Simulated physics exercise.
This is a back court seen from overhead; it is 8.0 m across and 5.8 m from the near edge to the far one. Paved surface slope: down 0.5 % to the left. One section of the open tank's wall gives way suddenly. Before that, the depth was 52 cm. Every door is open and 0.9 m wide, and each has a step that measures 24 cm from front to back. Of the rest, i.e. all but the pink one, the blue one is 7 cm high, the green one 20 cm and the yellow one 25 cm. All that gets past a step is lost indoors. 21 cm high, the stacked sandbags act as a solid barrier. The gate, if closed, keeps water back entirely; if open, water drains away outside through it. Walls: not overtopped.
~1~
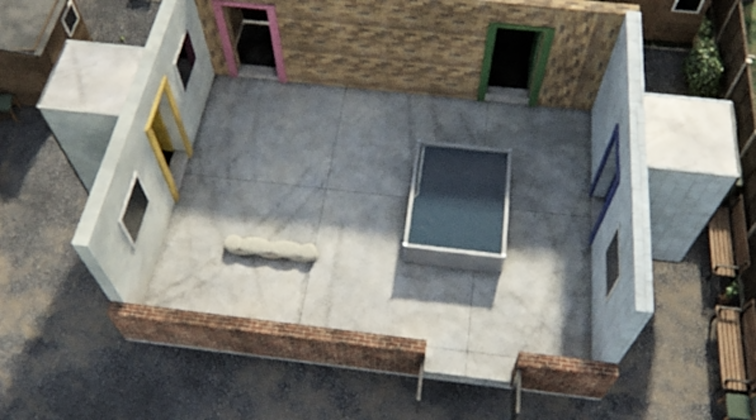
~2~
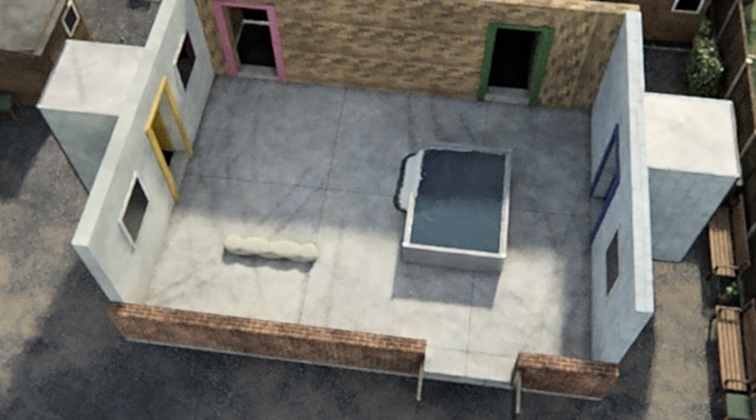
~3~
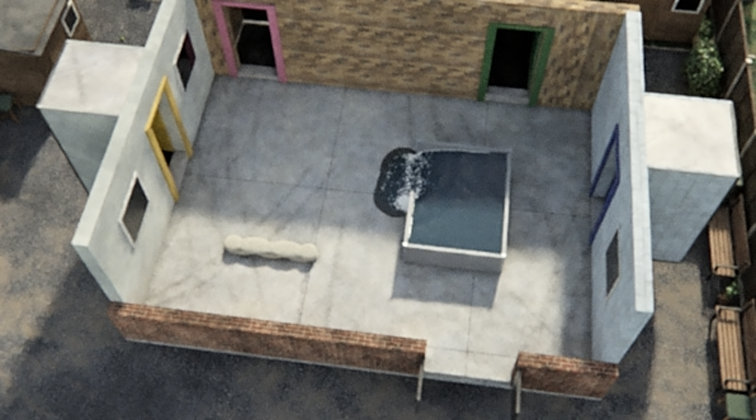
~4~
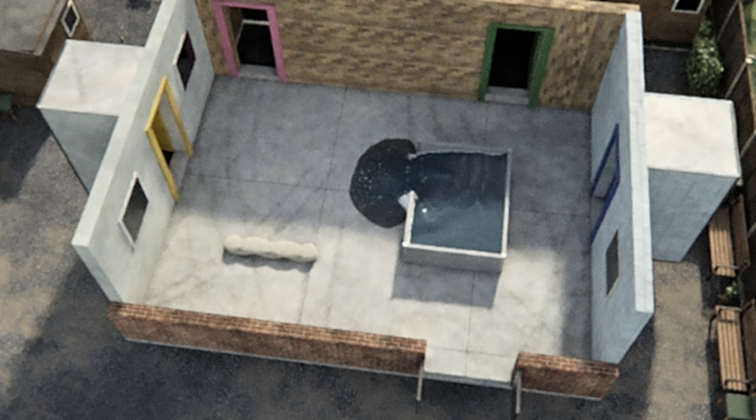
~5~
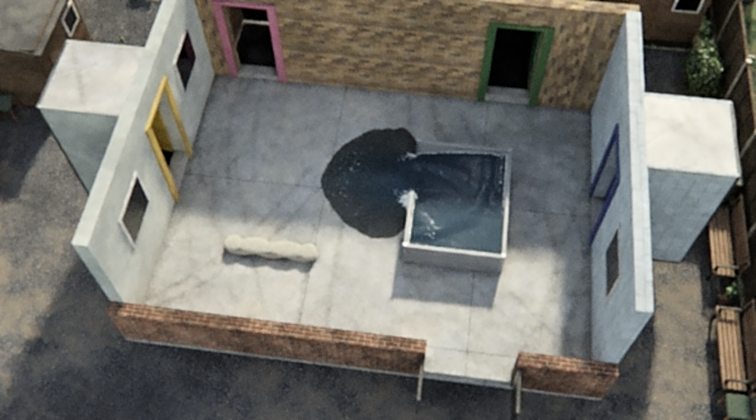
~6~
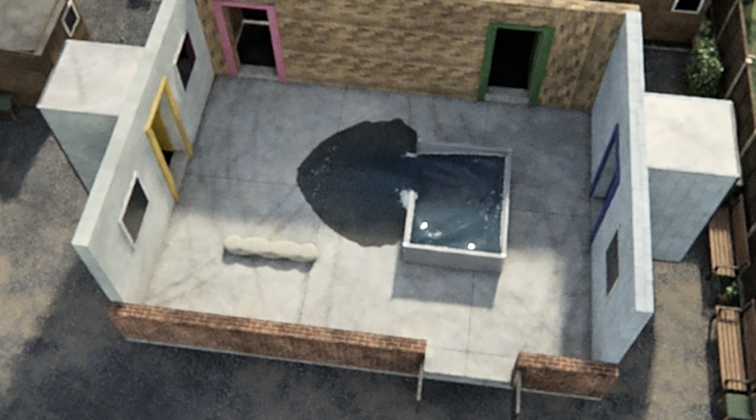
Open tank in a walled courtyard giving way on its left side, water pouring out and spreading leftward across the pale paving.
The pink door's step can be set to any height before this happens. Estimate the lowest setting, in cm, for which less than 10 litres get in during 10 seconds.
Around 14 cm.
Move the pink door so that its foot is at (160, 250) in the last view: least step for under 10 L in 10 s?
Close to 9.0 cm at the least.
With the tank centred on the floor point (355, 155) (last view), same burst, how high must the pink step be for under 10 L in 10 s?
Then roughly 23 cm.
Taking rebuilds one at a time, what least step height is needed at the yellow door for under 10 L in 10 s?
Door yellow, min height approx. 14.0 cm.
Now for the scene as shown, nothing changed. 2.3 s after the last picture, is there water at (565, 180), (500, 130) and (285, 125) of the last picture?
So the three spots come out spared, spared, swamped, in that order.
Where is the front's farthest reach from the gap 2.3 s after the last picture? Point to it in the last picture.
The tip of the flood lies near (145, 304).
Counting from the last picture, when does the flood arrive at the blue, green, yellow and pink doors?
Blue not within the 10 s, green 8.5 s, yellow 0.9 s, pink 1.3 s.
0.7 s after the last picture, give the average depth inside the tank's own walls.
I'd put it at some 36 centimetres on average.
Then, 0.7 s after the last picture water covers 25 % of the floor, deepest (31 cm) near (413, 173); it has not reached the pink door.
Then, 2.3 s after the last picture water covers 40 % of the floor, deepest (32 cm) near (215, 75); 10 cm at the pink door, 0 litres in over its 13 cm step.
Then, 9.3 s after the last picture water covers 75 % of the floor, deepest (10 cm) near (139, 322); 8 cm at the pink door, 14 litres in over its 13 cm step.
At the pink door as built, the water peaked near 18 cm, 3.5 s after the last picture.
With a step of 13 cm, 14 litres would have come in within the 10 s; with 17.5 cm, 3 litres. So under 10 litres takes about 14 cm.
